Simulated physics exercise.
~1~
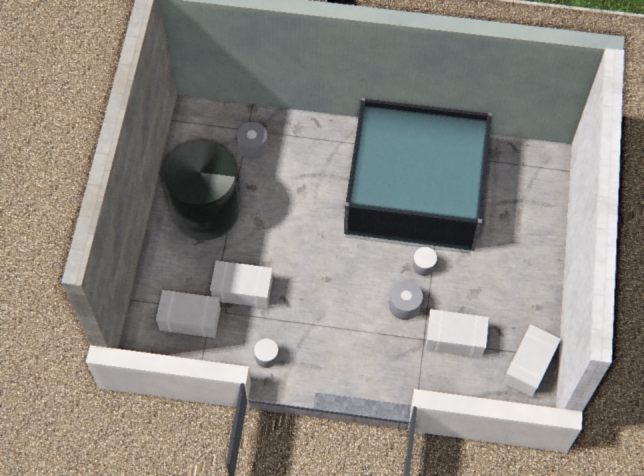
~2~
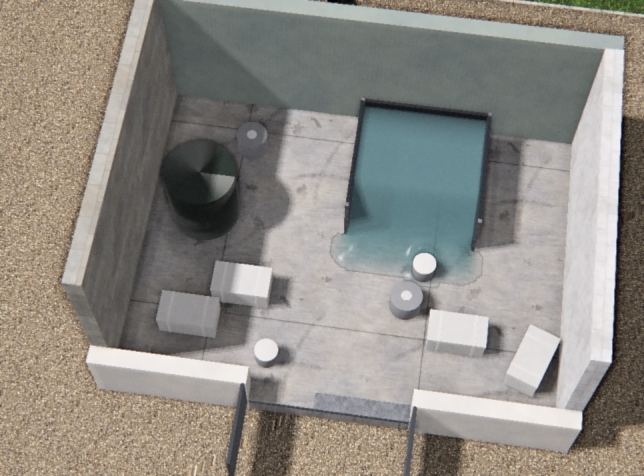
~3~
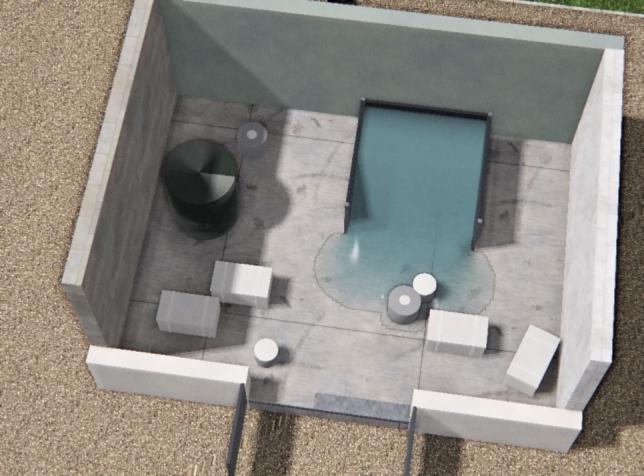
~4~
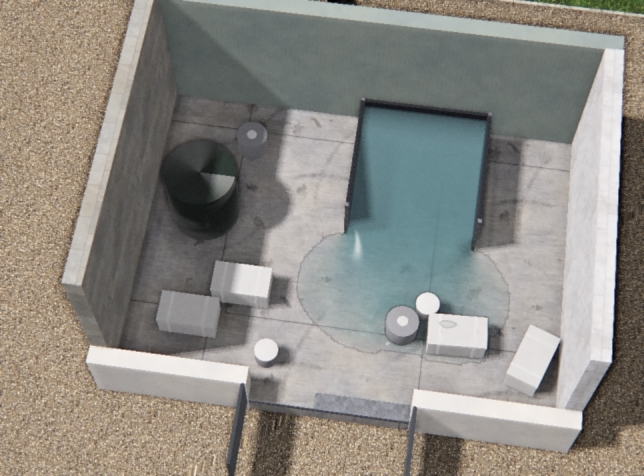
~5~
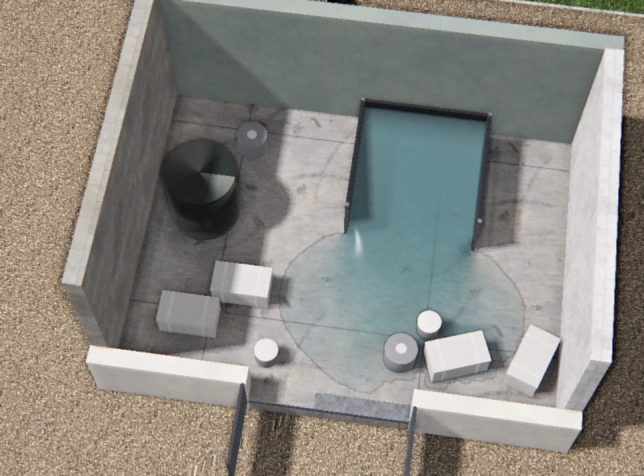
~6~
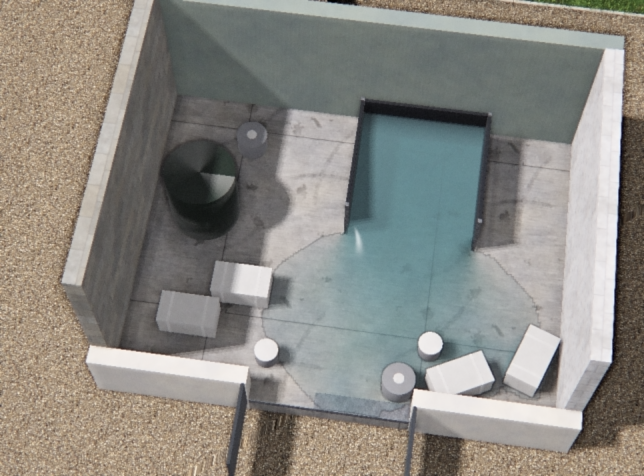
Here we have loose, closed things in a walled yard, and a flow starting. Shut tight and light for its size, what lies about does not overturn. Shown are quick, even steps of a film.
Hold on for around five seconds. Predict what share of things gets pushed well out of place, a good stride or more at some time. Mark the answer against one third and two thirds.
One to two thirds of them.
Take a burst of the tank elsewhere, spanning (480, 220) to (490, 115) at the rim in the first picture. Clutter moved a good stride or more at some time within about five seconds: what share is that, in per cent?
Around 80 in a hundred.
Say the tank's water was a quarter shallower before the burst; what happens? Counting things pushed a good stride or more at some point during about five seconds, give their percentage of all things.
Near 60 % of the lot.
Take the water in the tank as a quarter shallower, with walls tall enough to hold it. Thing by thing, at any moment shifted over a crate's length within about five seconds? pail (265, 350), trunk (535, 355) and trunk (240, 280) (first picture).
Object 1: Passed the mark. Object 2: Passed the mark. Object 3: Stayed below the mark.
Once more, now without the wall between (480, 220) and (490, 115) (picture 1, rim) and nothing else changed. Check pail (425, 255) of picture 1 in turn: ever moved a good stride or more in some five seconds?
I'd say it never gets that far.
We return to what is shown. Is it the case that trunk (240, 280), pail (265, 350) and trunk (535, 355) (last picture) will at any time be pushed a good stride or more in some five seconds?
Working through them in turn, I get never that far off, shoved clear, then shoved clear.
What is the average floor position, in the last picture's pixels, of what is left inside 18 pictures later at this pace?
On the floor of the last picture, roughly (324, 289).
A moment on, 3 of 8 are well off their spots; 2 afloat.
Next, 4 of 8 are well off their spots; 2 afloat.
Later, 5 of 8 are well off their spots; 3 afloat.
In the end, 5 of 8 are well off their spots, and 5 have been at some point; 3 afloat.
